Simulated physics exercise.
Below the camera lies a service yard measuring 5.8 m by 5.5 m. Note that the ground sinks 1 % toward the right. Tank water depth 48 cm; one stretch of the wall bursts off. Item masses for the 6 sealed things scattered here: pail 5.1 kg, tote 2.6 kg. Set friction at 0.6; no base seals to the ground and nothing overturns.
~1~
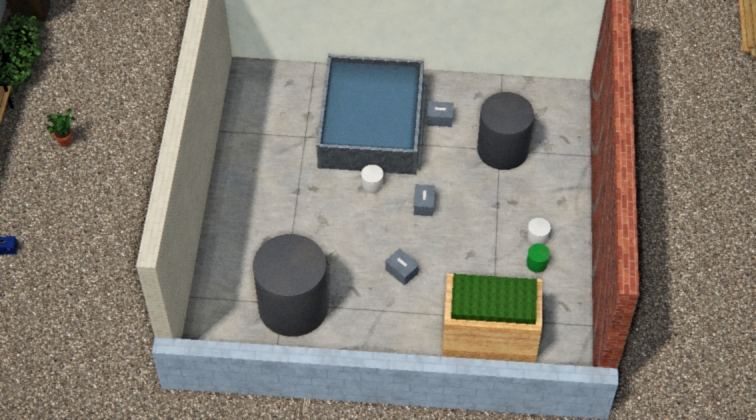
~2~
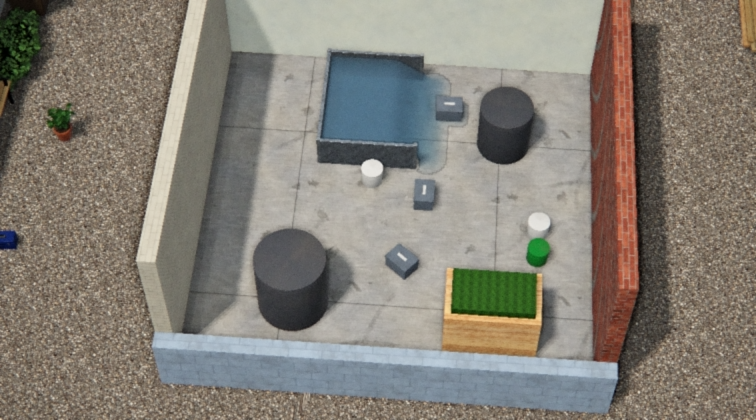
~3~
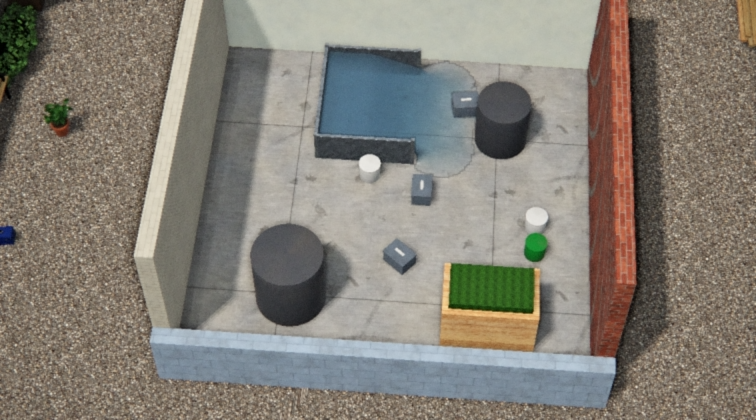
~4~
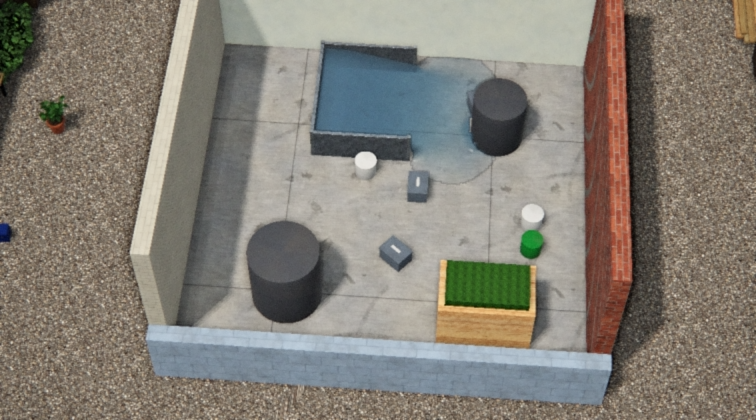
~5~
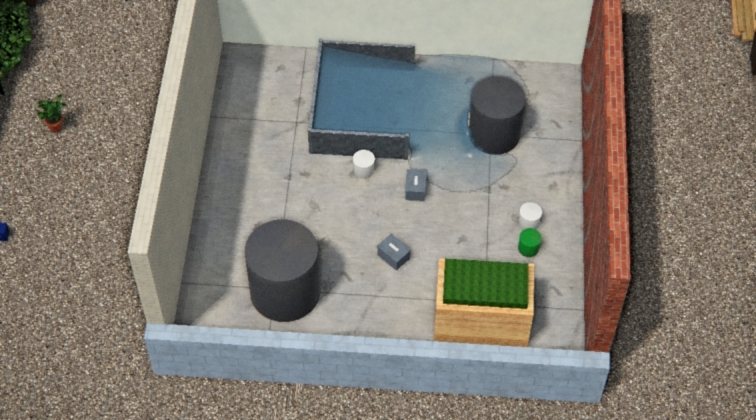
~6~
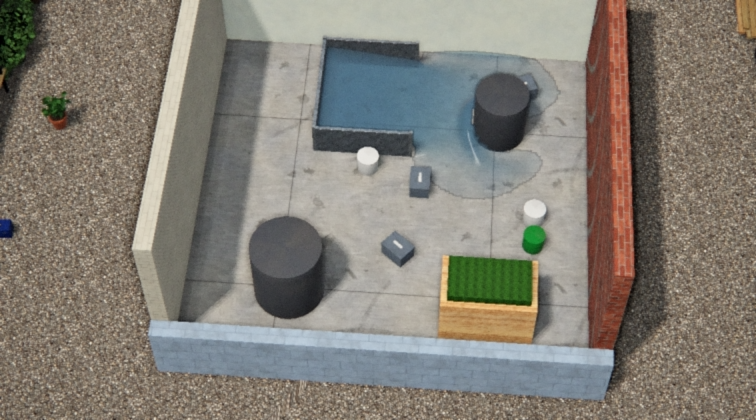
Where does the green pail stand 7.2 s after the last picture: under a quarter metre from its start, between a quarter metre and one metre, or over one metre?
It will move a long way.
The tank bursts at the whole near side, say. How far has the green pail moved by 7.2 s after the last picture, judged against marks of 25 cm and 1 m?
After that, the green pail is washed away.
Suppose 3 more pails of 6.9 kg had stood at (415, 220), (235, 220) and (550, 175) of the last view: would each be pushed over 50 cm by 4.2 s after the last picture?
Taking them in order: Not far enough, not far enough and far enough.
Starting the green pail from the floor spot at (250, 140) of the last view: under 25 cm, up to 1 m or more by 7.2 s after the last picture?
From that spot, it remains nearly still.
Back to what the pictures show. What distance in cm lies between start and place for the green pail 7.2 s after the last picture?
I'd estimate some 400 centimetres.
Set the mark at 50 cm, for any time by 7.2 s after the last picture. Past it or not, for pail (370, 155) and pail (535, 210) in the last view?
The first never reached the threshold, and the second topped the threshold.
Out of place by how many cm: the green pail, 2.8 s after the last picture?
By that time, close to 200 cm.
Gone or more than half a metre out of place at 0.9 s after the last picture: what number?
By that point, 1.
Then, 0.9 s after the last picture the green pail is near (538, 238), 0.1 m from its start, aground; 1 afloat.
Then, 2.8 s after the last picture the green pail is near (525, 345), 1.8 m from its start, afloat; 3 afloat.
Then, 4.8 s after the last picture the green pail is near (348, 325), 3.1 m from its start, afloat; 2 afloat.
Then, 7.2 s after the last picture the green pail is near (261, 315), 4.1 m from its start, aground; 3 afloat.
